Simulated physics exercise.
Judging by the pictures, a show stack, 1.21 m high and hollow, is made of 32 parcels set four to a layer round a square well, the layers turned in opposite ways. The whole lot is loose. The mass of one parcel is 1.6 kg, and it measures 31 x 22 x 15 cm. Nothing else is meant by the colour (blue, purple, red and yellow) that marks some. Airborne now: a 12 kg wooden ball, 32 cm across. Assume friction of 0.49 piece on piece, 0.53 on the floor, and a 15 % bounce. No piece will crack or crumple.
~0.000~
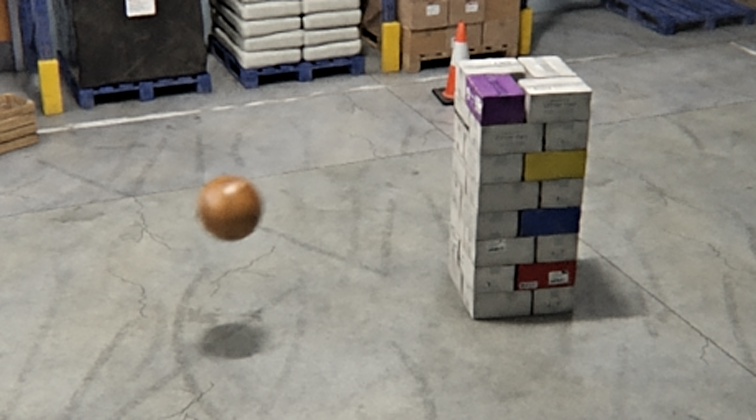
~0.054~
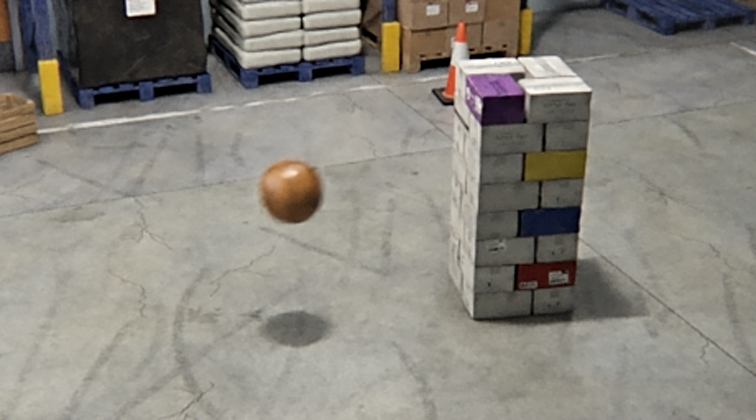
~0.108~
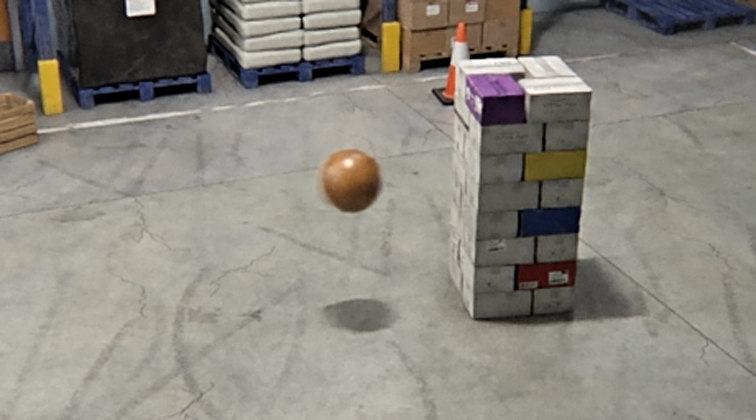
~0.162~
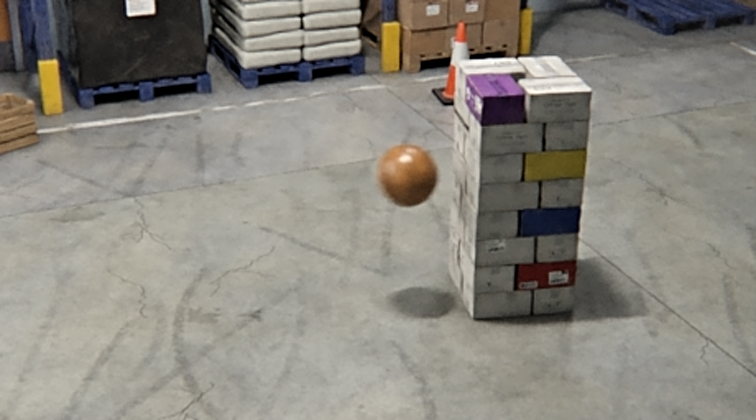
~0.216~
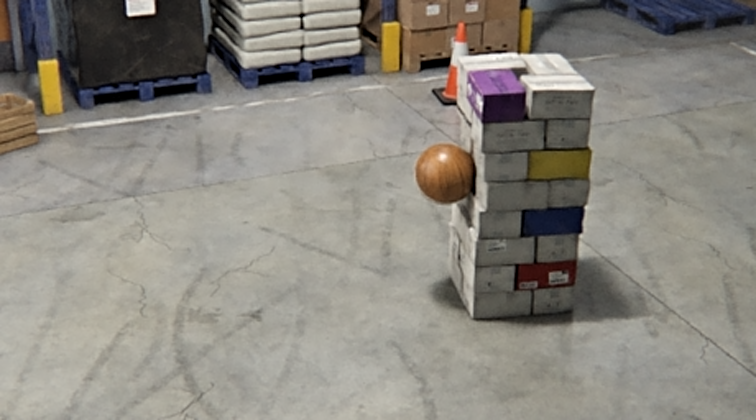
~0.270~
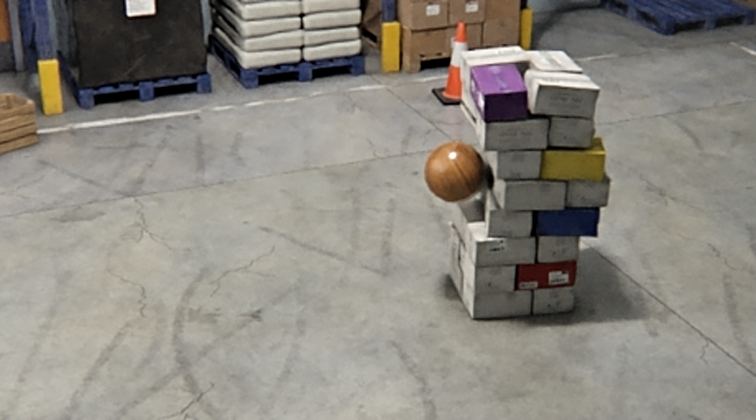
A brown wooden ball flies rightward through the air across a concrete warehouse floor, seen from slightly above by a still camera, its shadow sliding beneath it. On the right stands a tall stack of whitish parcels with purple, yellow, blue and red ones among them, pallets and an orange cone behind. The ball strikes the stack's left side and slows sharply, as the middle and upper layers shift right and tilt slightly.
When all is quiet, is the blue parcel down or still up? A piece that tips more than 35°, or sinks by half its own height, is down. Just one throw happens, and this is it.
That parcel is down.
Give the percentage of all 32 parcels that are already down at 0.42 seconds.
By that time it is 5 percent.
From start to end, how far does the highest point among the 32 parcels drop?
60 cm.
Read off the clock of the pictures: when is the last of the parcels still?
3.5 s, roughly.
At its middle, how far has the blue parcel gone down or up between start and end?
38 centimetres lower, roughly.
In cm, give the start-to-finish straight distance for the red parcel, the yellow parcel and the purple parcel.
Here red ends up 0 centimetres away, yellow 120 centimetres and purple 295 centimetres.
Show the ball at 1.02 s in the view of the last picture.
It sits close to pixel (492, 206).
By 0.42 s, ball still moving; 2 of the 32 parcels down; blue parcel tilted 4°; purple parcel tilted 5°.
By 1.02 s, ball still moving; 6 of the 32 parcels down; blue parcel tilted 19°; yellow parcel tilted 20°.
By 1.56 s, ball still moving; 22 of the 32 parcels down; blue parcel tilted 62°, 24 cm lower; yellow parcel tilted 63°, 42 cm lower.
By 2.12 s, ball still moving; 23 of the 32 parcels down; blue parcel on its side; yellow parcel on its side.
When it is over (3.7 s), ball rolling away; 23 of the 32 parcels down; blue parcel on its side; purple parcel upside down; yellow parcel on its side. In pixels of the last frame, middles, blue parcel near (647, 292).
